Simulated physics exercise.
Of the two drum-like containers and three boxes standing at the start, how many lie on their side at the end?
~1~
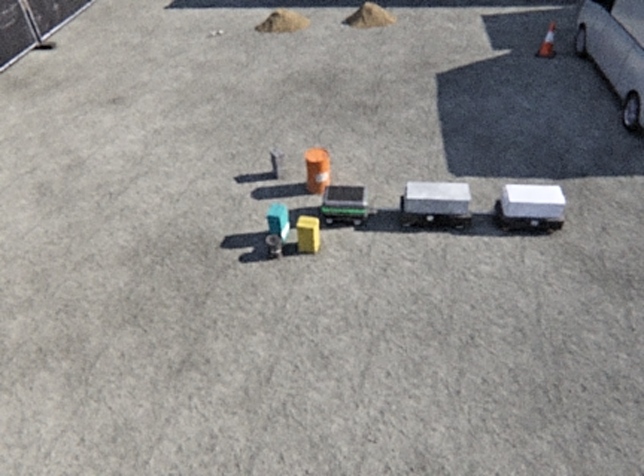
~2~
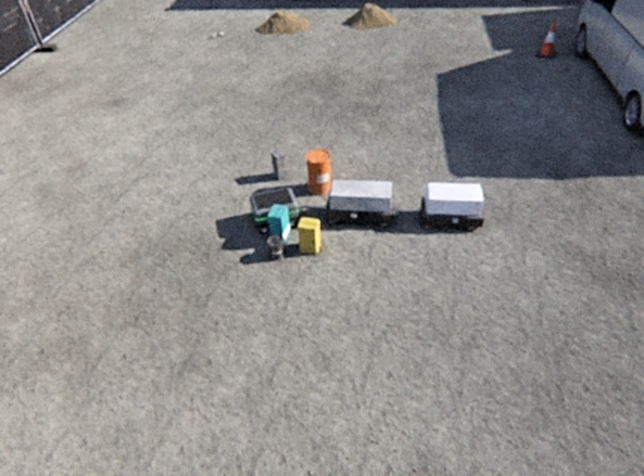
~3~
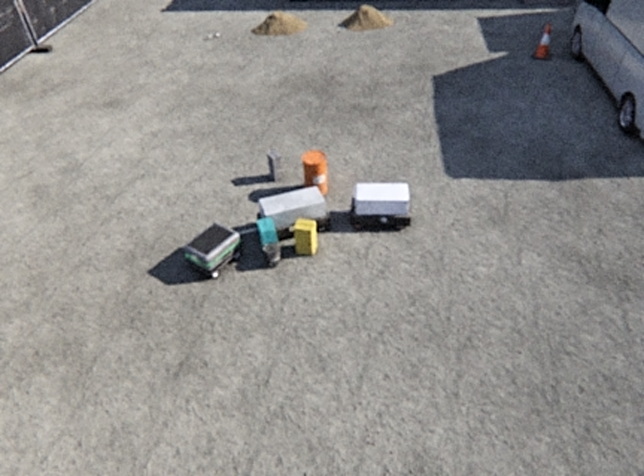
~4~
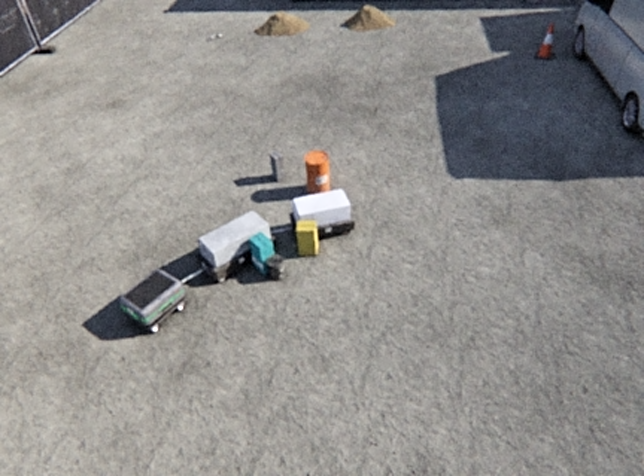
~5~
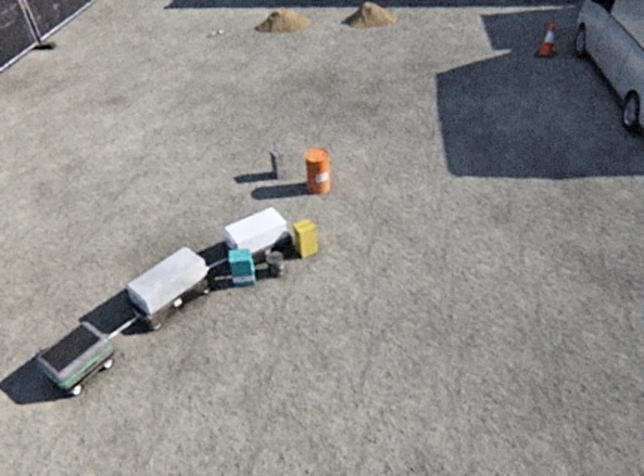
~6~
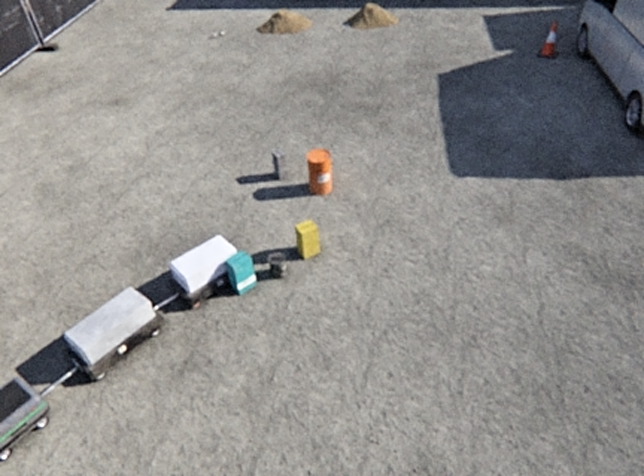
None of them lie on their side, as all five are still upright at the end.
